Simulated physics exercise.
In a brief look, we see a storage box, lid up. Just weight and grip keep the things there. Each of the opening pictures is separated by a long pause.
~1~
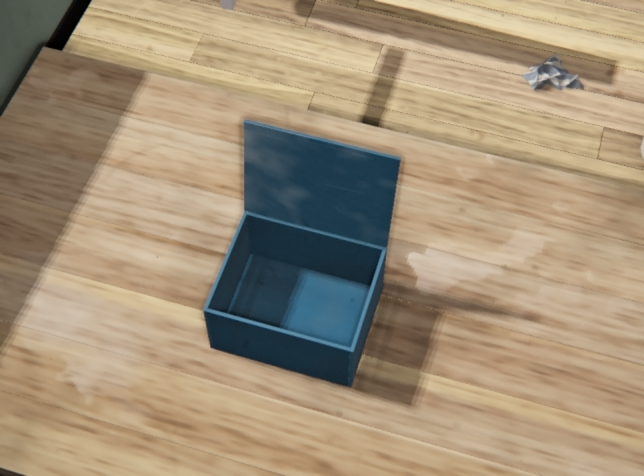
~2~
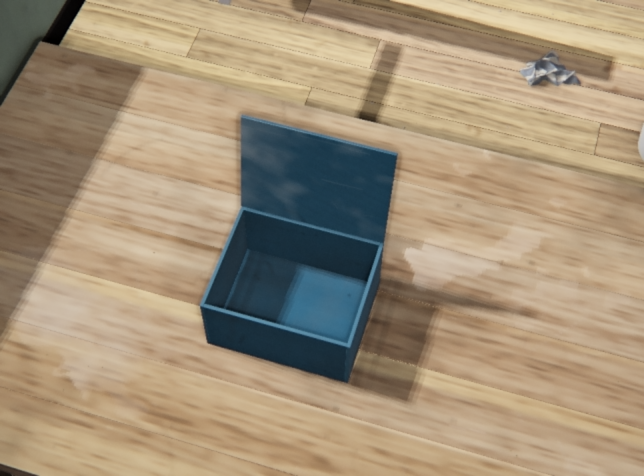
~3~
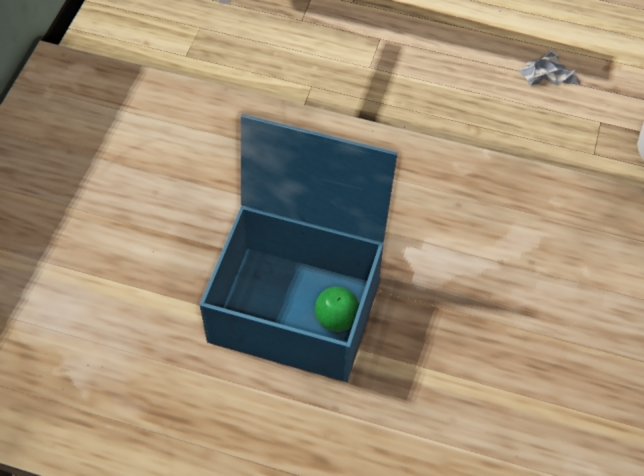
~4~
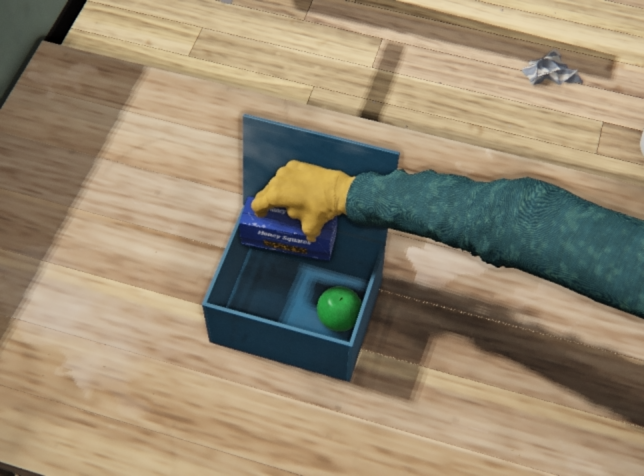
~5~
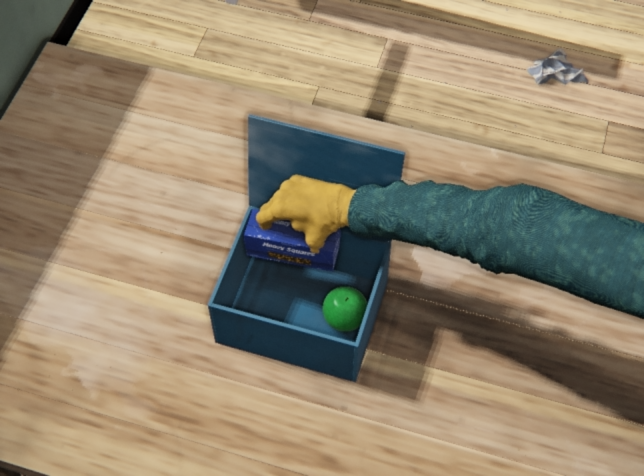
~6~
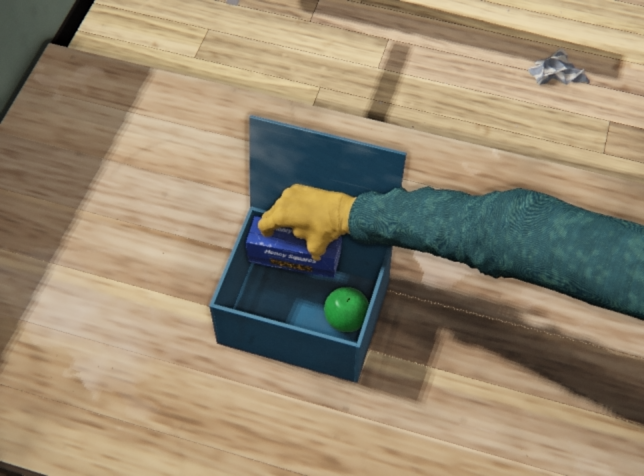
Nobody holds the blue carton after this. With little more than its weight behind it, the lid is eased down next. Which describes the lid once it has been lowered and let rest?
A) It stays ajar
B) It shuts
It shuts.
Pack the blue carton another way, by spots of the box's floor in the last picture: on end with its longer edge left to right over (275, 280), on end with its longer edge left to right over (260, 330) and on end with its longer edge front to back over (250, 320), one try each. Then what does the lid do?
Lid, try 1: Propped open; try 2: Propped open; try 3: Propped open.
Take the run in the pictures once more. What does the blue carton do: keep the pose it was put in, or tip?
Looking at the last picture, it is left as set.
Then, 1.00 s on from there, lid starting down; blue carton shifted a little near (296, 271).
Then, 1.60 s on from there, lid 57° above the rim; blue carton shifted a little near (296, 271).
Then, 1.90 s on from there, lid 23° above the rim; blue carton shifted a little near (296, 271).
In the end, lid shut; moved from the start, blue carton; green apple unmoved. At the end, from the last picture's camera, blue carton near (296, 271).
